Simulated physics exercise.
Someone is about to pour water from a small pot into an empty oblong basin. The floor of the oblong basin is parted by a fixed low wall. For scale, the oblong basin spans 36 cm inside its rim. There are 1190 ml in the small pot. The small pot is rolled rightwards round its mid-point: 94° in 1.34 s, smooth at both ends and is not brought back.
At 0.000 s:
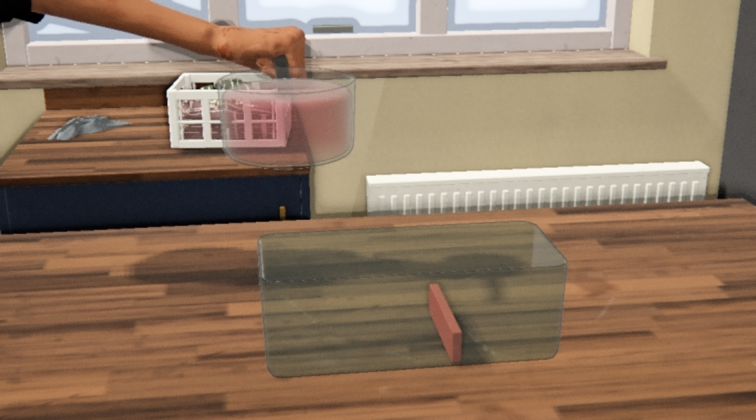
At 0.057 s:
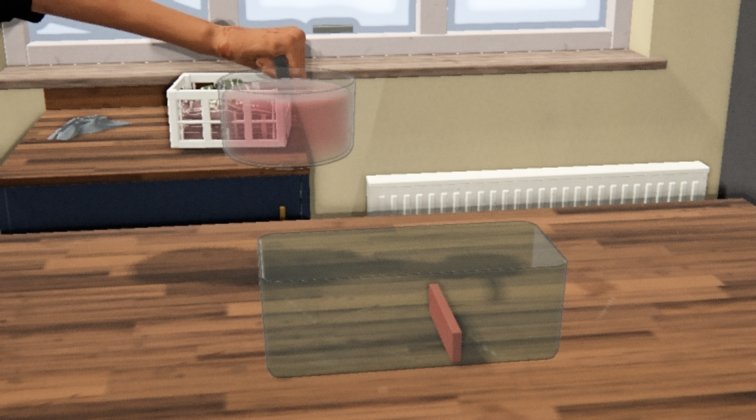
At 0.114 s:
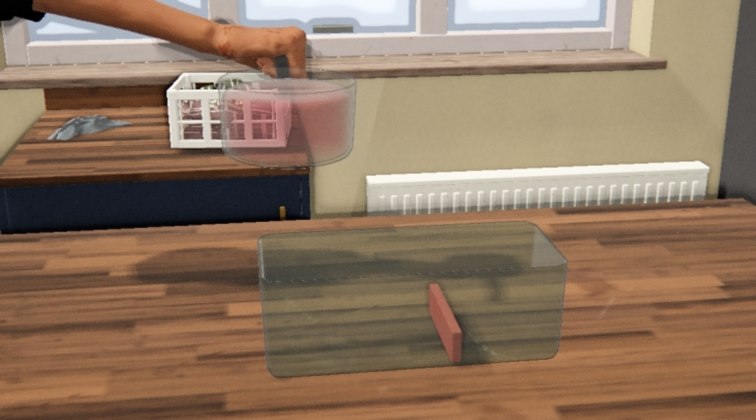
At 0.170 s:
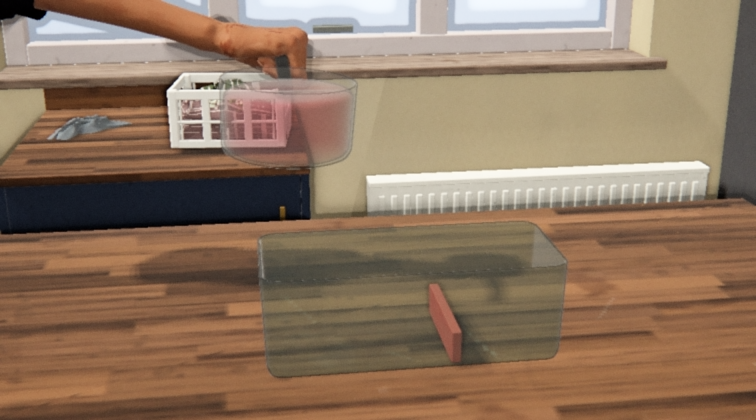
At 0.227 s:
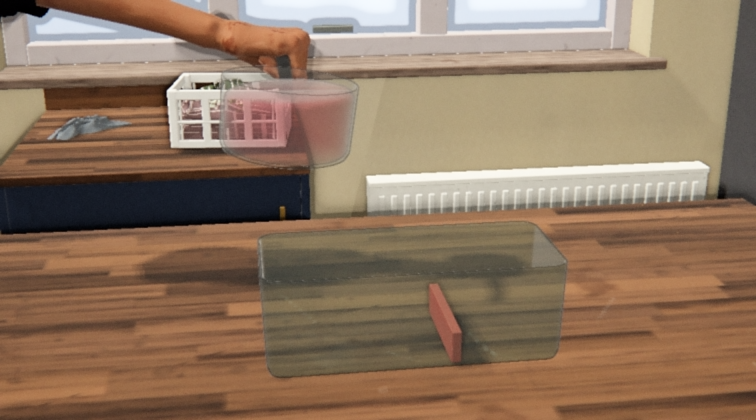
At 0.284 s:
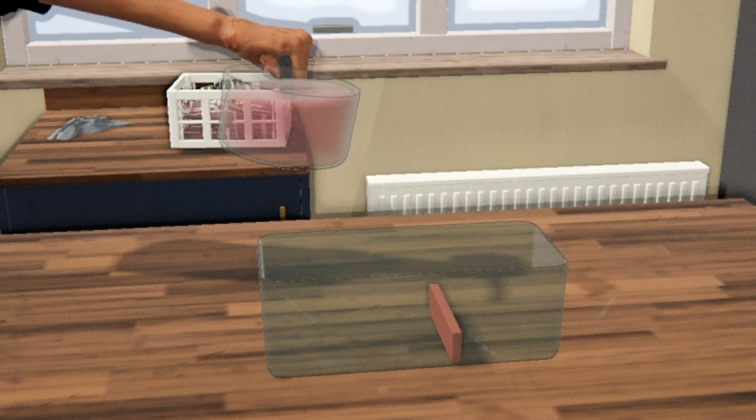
The video shows a hand holding a small transparent pot of pinkish liquid above a clear oblong basin with a red upright piece inside, on a wooden counter; the pot stays nearly level, then tilts slightly to the right.
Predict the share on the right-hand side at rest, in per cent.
Roughly 30 per cent is past the wall.
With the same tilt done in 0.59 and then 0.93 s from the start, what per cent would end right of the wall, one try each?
In turn about 15 and 25 per cent.
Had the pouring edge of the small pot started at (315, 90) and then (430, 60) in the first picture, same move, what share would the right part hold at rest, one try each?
In turn about 10 and 65 per cent.
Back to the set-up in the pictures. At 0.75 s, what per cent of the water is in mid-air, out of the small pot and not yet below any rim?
Near 26 in a hundred.
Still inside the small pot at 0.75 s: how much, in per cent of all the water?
Near 66 in a hundred.
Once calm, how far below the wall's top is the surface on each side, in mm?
Left about 16 mm, right about 22 mm.
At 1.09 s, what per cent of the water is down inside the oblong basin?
Near 66 in a hundred.
Then, 0.75 s in, the tilt is 56° and 67 per cent is still to pour, 8 is left of the wall and 0 right of it.
Then, 1.09 s in, the tilt is 86° and 19 per cent is still to pour, 39 is left of the wall and 28 right of it.
Then, 1.45 s in, the tilt is 94° and 4 per cent is still to pour, 64 is left of the wall and 29 right of it.
Then, 1.84 s in, the tilt is 94° and 1 per cent is still to pour, 68 is left of the wall and 30 right of it.
Finally, 69 per cent lies left of the wall, 30 right of it and 1 outside.
